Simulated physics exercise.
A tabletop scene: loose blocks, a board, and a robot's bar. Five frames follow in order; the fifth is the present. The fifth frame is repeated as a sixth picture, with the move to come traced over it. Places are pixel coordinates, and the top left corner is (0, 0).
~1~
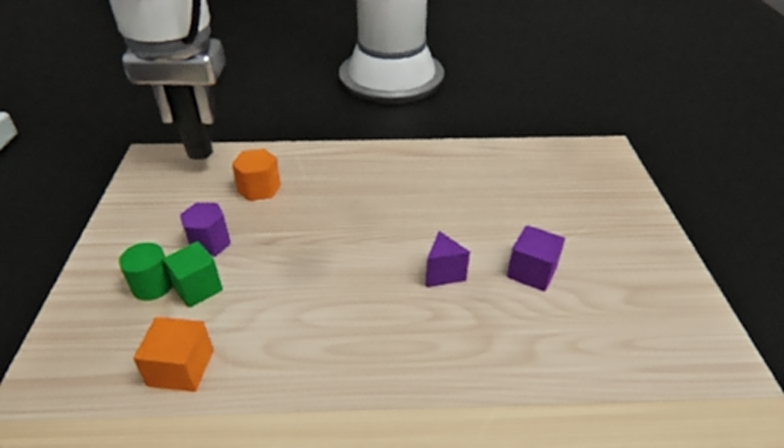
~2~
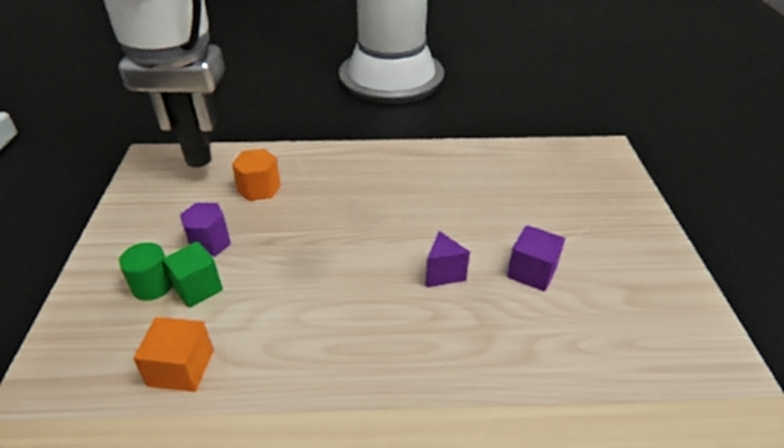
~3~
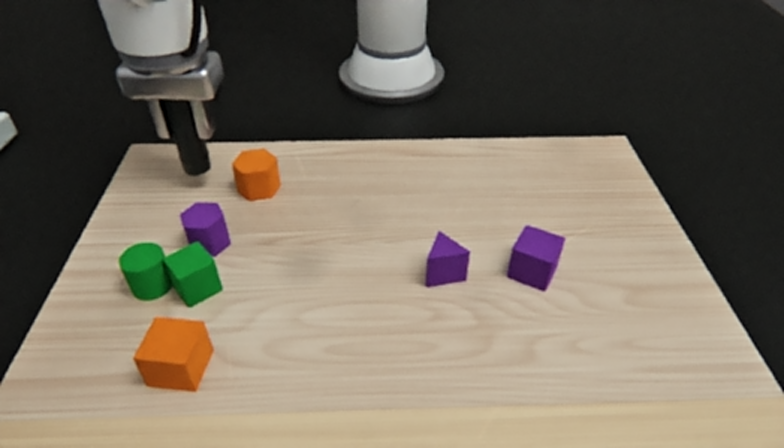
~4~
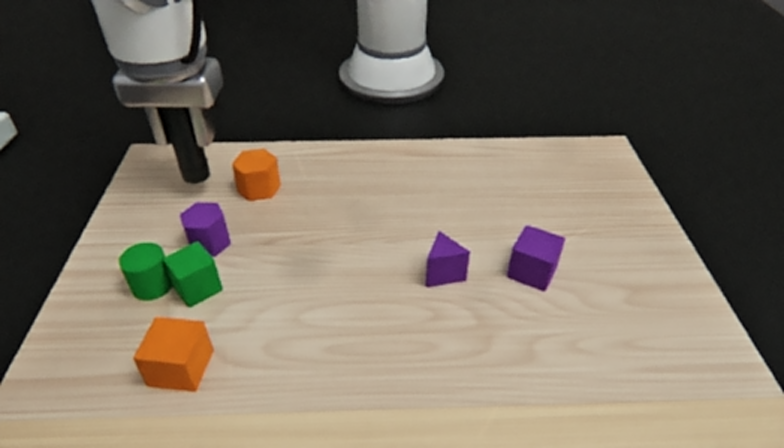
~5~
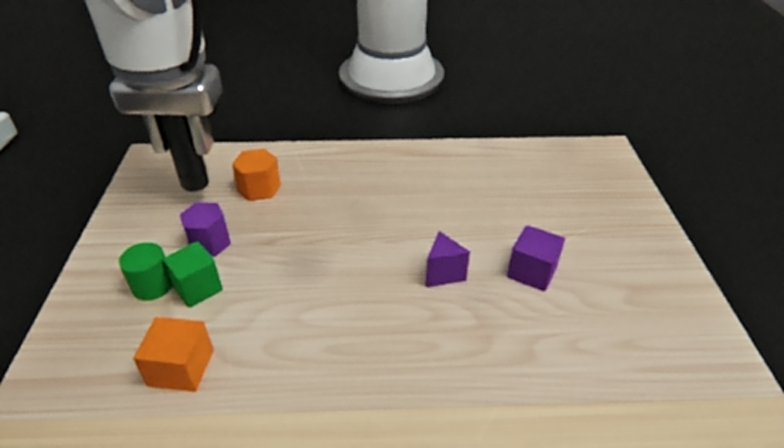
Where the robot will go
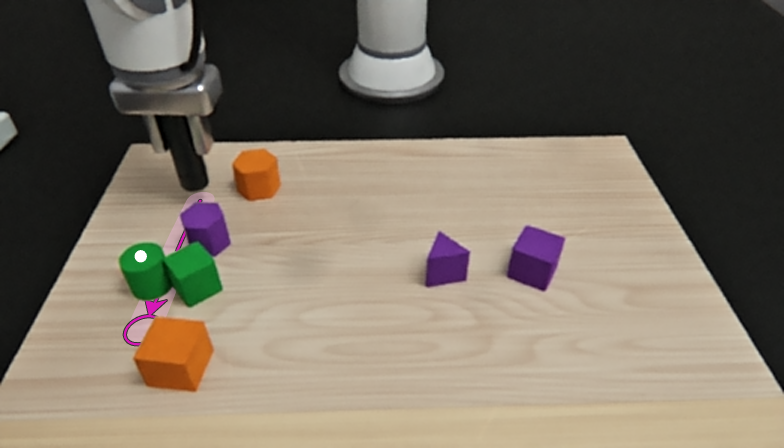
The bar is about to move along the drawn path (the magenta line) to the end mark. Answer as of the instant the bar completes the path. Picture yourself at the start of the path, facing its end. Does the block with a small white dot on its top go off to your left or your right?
Shifts right.
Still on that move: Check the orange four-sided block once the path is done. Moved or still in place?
It gets no push and keeps its place.
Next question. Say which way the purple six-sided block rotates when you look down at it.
It spins anti-clockwise.
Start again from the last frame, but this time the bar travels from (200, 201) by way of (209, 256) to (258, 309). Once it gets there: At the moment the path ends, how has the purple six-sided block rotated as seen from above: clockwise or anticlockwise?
Prediction: Counterclockwise.
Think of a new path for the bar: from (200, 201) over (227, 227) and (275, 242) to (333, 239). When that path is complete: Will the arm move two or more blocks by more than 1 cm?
In short: No.
The line goes from (200, 201) directly to (143, 330); the dot is on the green disc.
On the path given first. One third of the way, bar (178, 221); purple six-sided block (202, 218), turned 15° anticlockwise.
Two thirds of the way, bar (158, 264); green disc (125, 277); purple six-sided block (203, 223), turned 35° anticlockwise.
At the end, bar (135, 313); green disc (85, 317); orange four-sided block unmoved; green four-sided block (185, 267), turned 40° anticlockwise; purple six-sided block (203, 223), turned 35° anticlockwise.
